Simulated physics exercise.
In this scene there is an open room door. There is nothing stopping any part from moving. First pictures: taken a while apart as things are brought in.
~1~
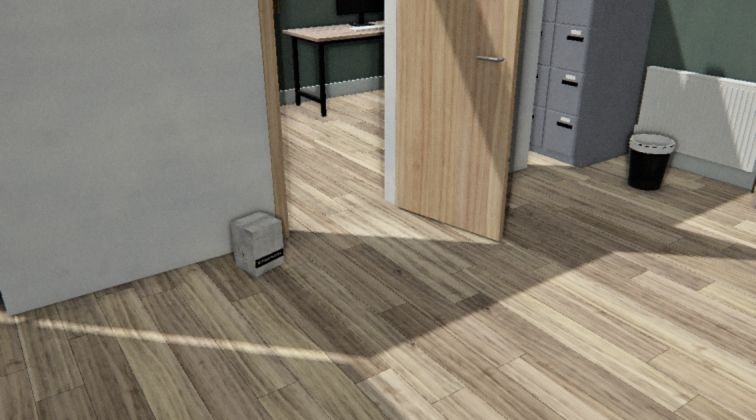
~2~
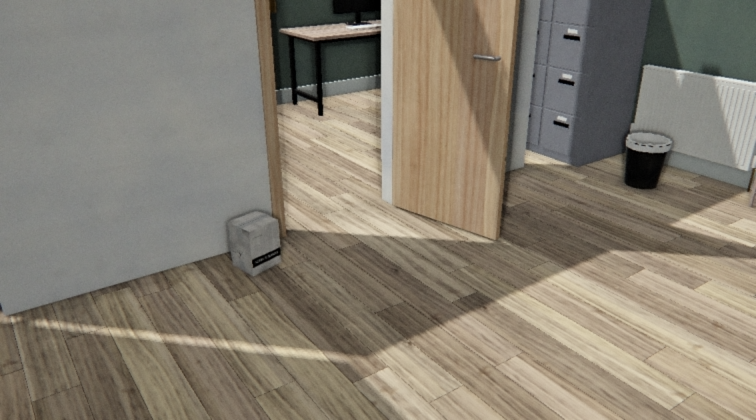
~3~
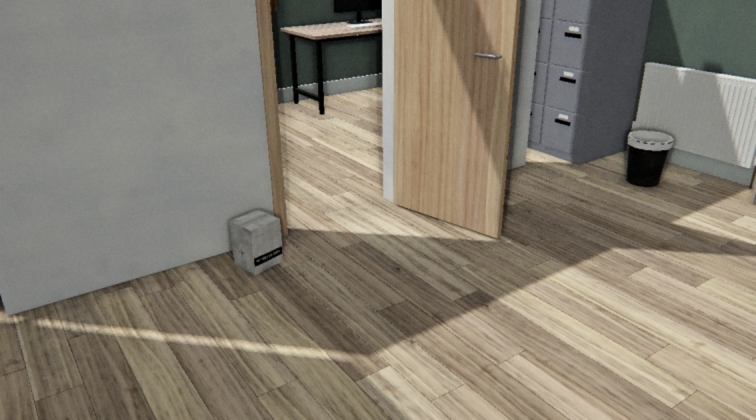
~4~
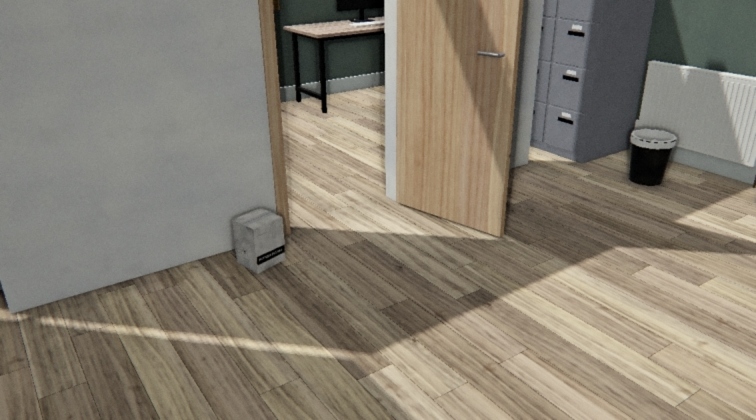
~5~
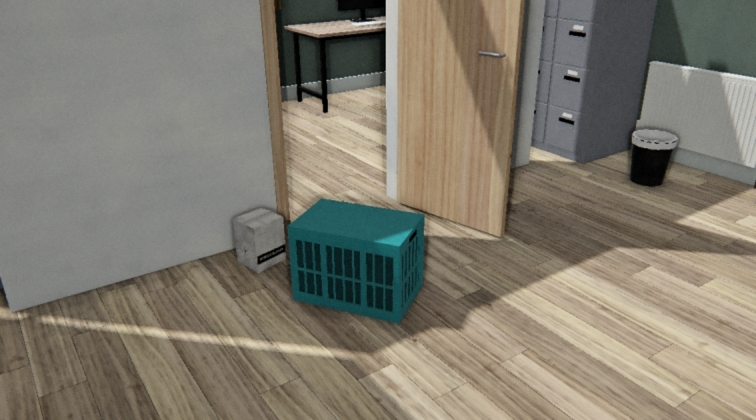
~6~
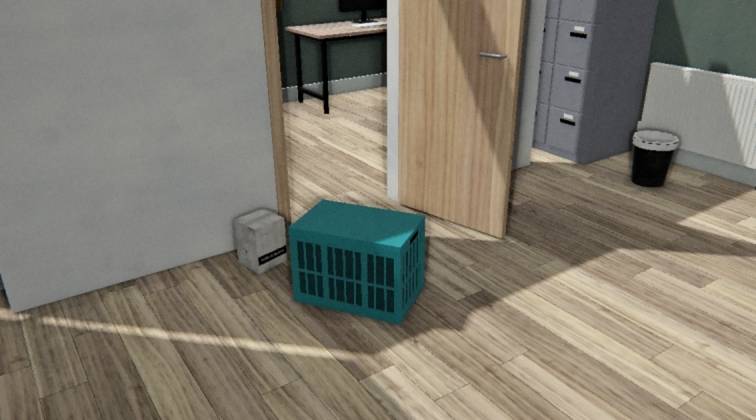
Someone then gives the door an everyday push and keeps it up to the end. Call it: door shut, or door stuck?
Door shut.
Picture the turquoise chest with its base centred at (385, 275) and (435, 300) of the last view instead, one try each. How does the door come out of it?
Held up, then Swings all the way.
Then, 1.00 s past the last view, door at 72°.
Then, 1.90 s past the last view, door at 32°.
Finally, door at 0°; both still in place. Final places as the last picture's camera would see them, turquoise chest near (359, 259).
